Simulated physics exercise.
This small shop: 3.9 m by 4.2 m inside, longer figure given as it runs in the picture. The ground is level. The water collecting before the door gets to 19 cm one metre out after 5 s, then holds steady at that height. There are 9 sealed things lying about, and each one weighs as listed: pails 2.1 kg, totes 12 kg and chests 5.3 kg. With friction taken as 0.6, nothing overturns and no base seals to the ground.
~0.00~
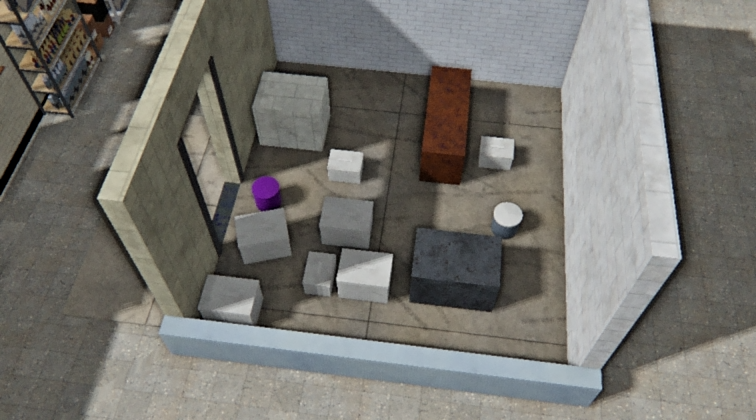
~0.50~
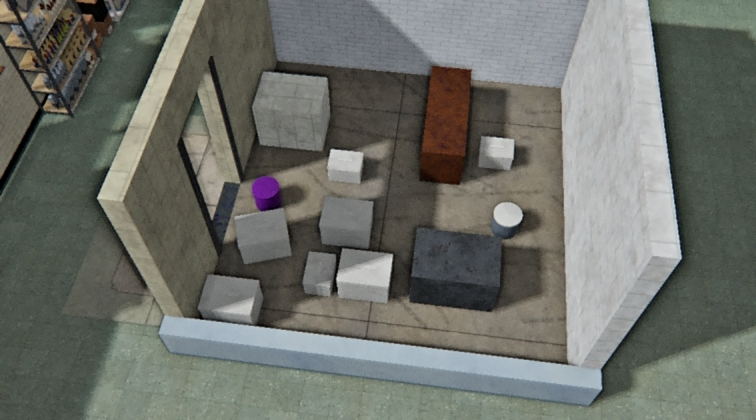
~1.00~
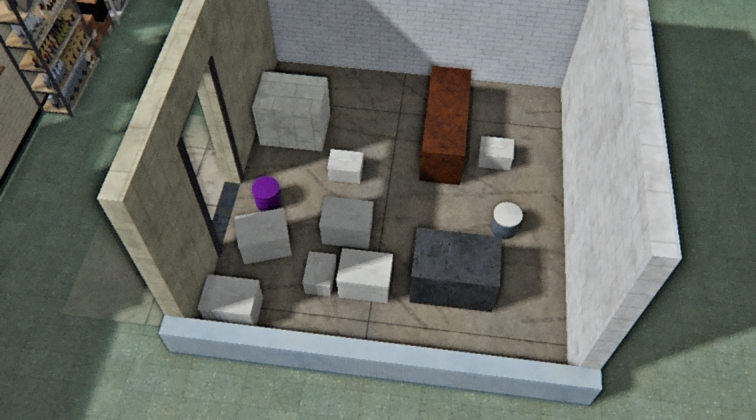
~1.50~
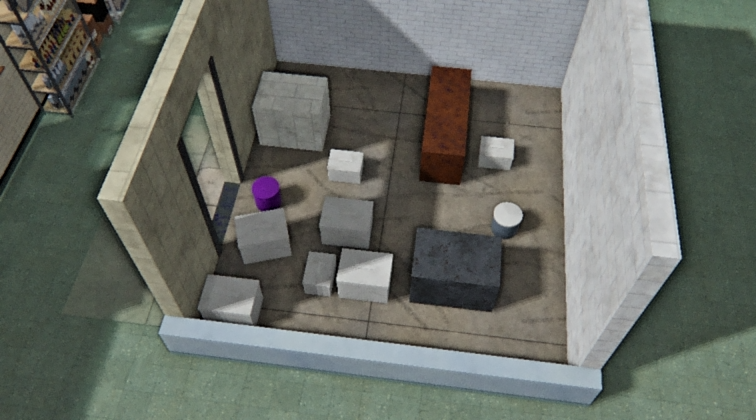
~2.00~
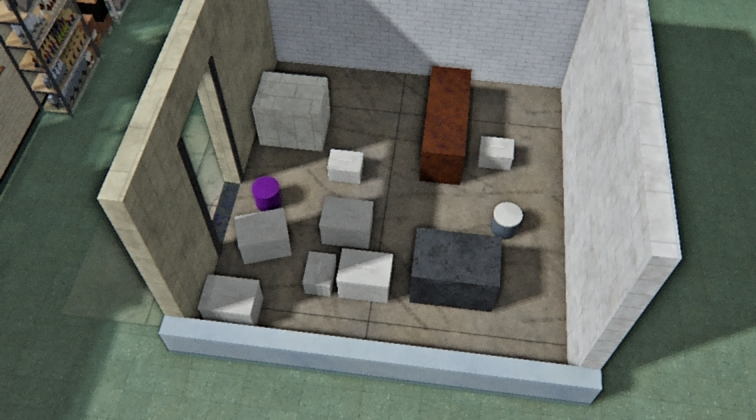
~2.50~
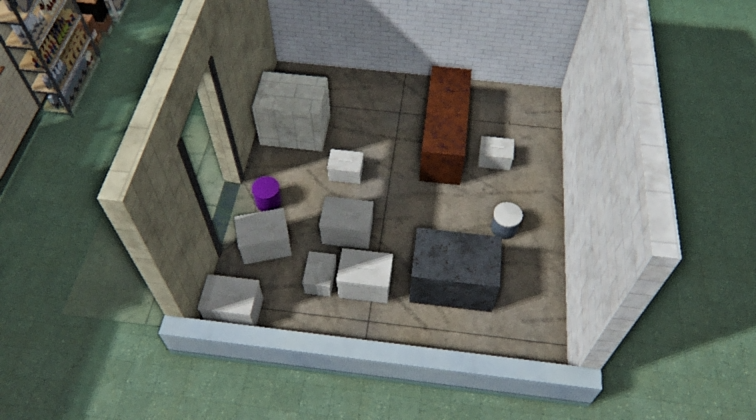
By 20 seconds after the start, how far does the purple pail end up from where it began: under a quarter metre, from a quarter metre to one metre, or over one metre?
From a quarter metre to one metre.
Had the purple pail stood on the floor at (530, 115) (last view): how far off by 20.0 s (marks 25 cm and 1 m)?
By then it winds up well off.
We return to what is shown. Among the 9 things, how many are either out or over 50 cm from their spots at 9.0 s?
By my reckoning, 4.
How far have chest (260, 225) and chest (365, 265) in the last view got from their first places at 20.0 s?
In turn: 300 cm, 150 cm.
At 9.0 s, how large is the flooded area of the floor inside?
Close to 14 m2, I'd say.
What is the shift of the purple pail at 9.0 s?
It has shifted about 80 cm.
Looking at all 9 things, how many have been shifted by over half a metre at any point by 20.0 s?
The answer here is 7.
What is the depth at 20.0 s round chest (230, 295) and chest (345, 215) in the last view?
About 12 and 14 cm.
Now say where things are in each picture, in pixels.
The first picture shows the purple pail at (266, 187), on the bottom; water covers 0.0 m2; 0 of 9 have shifted.
The second picture shows the purple pail at (266, 187) rests on the ground; water covers 0.0 m2; 0 of 9 have shifted.
The third picture shows the purple pail at (266, 187), on the bottom; water covers 0.0 m2; 0 of 9 have shifted.
The fourth picture shows the purple pail at (266, 187) rests on the ground; 0.0 m2 under water; 0 of 9 have shifted.
The fifth picture shows the purple pail at (266, 187), on the bottom; water covers 0.0 m2; 0 of 9 have shifted.
The sixth picture shows the purple pail at (266, 187) rests on the ground; water covers 0.2 m2; 0 of 9 have shifted.
After 4.0 s the purple pail is near (314, 166), 0.6 m from its start, aground; 0 afloat.
After 9.0 s the purple pail is near (317, 144), 0.8 m from its start, afloat; 6 afloat.
After 16.0 s the purple pail is near (307, 143), 0.8 m from its start, afloat; 6 afloat.
After 20.0 s the purple pail is near (292, 156), 0.5 m from its start, afloat; 9 afloat.
